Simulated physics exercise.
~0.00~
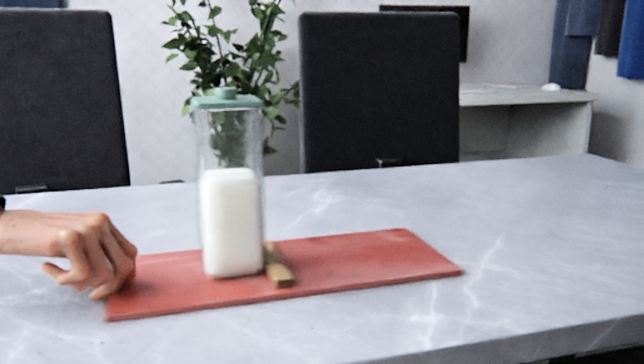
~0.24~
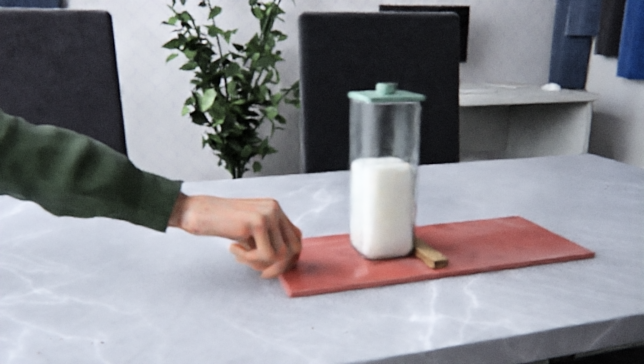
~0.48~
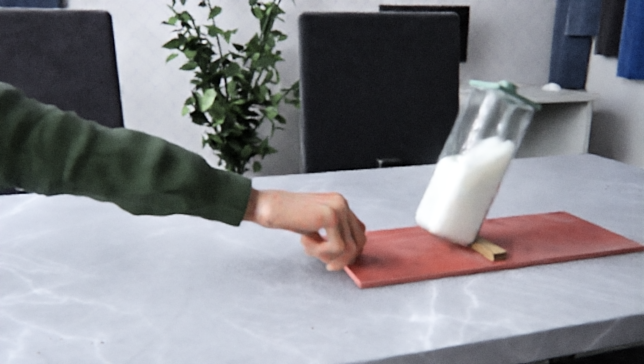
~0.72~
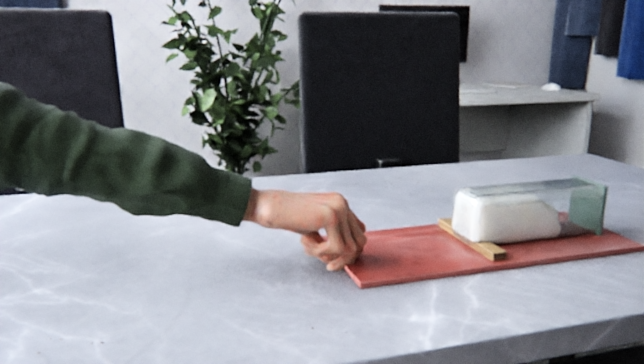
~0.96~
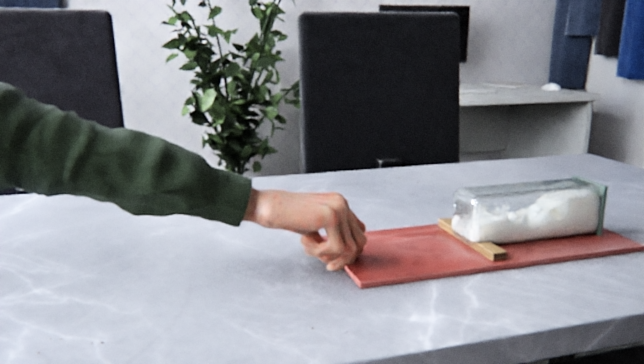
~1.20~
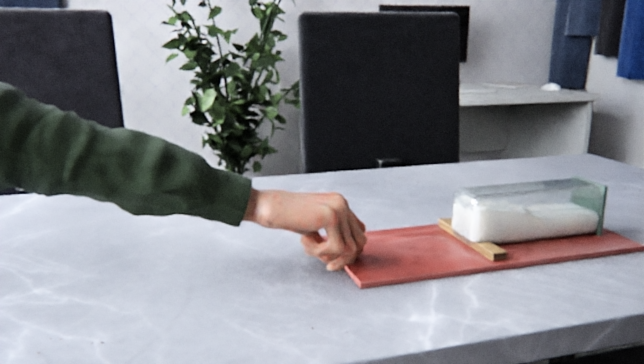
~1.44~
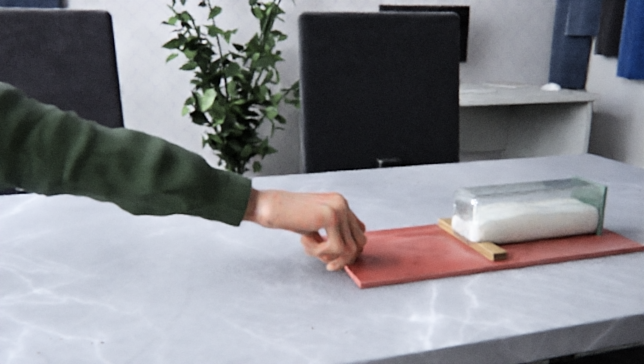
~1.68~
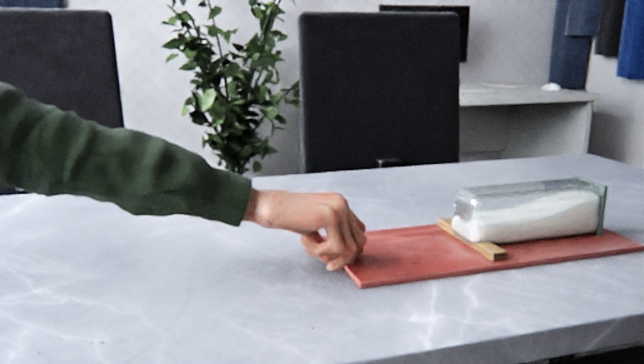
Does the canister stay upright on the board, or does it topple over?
It topples over to the right and ends up lying on its side on the board.
